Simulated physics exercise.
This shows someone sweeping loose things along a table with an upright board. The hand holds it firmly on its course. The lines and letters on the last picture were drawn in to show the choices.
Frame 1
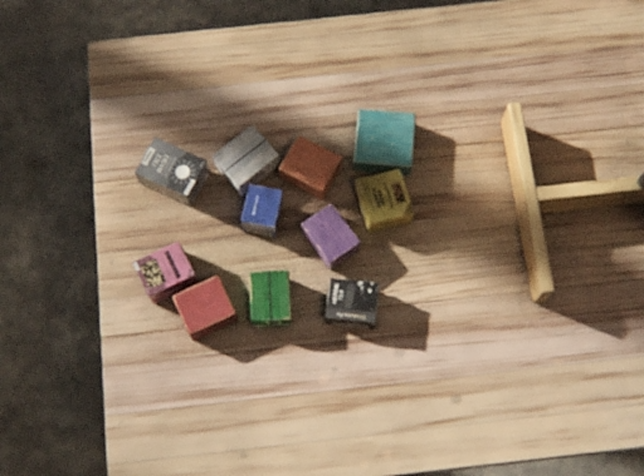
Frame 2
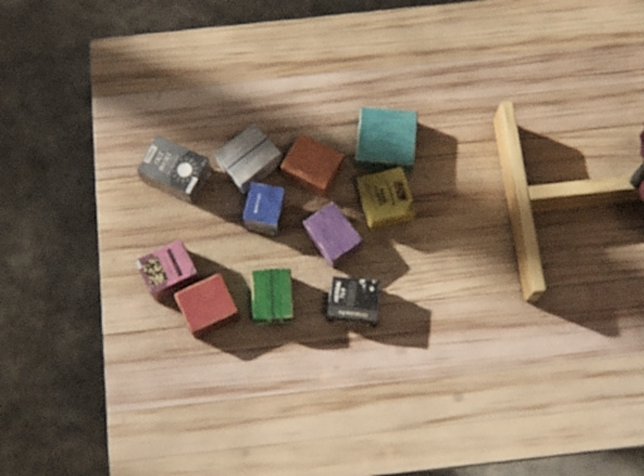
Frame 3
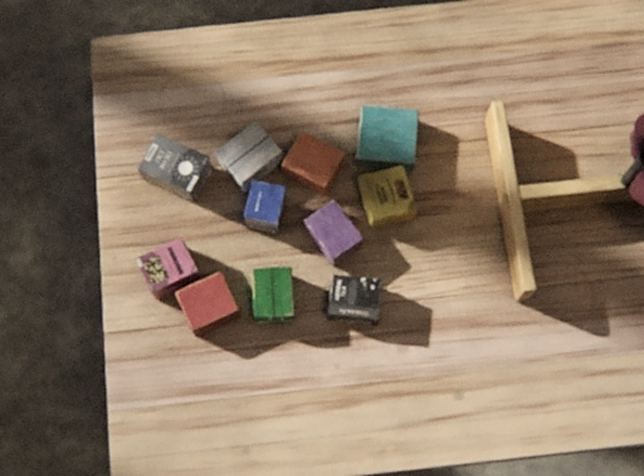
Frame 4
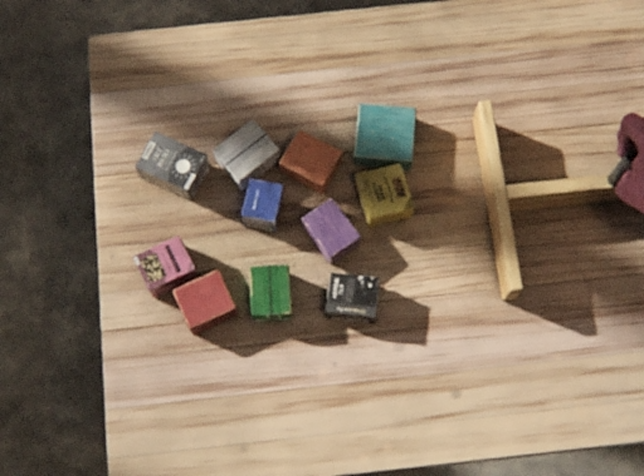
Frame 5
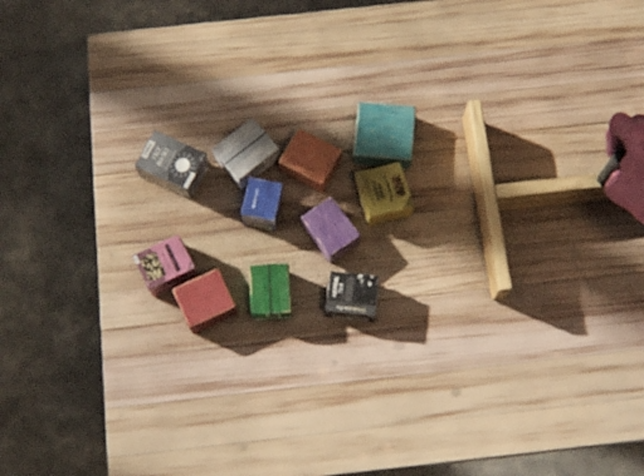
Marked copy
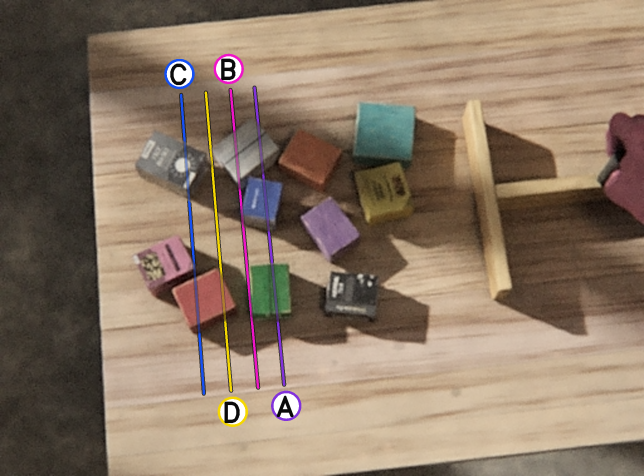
A T-shaped wooden board slides slowly left across the table, toward a loose cluster of small coloured boxes and blocks. A dark red gripping shape comes into view at the right edge, holding the handle as the board moves a short way further left, while the boxes stay still, untouched.
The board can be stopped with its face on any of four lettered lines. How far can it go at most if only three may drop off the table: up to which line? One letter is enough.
The farthest such stop is C.
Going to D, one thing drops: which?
It is the grey box.
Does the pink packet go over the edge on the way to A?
No.
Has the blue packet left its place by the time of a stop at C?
Yes.
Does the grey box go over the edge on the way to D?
By then, yes.
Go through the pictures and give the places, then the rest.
Blue packet (263, 211); green box (271, 299); black packet (352, 303), in the first picture.
Board (523, 193); grey box (175, 170), in the second picture.
Board (514, 193); pink packet (169, 269), in the third picture.
Board (500, 192); turquoise block (385, 137), in the fourth picture.
Board (490, 192); red block (206, 302); purple block (330, 230); blue packet (263, 204), in the fifth picture.
On the marked copy, A at (269, 230); B at (244, 232); C at (192, 238); D at (218, 235).
With C. Early on, board (383, 203); white box (236, 146); turquoise block (336, 145).
Further on, board (276, 214); grey box (125, 166); red block (163, 314).
At the end, board (193, 223); grey box over the edge; red block over the edge; three fallen.
As for the rest, A is within the limit but short; B is within the limit but short; D is within the limit but short.
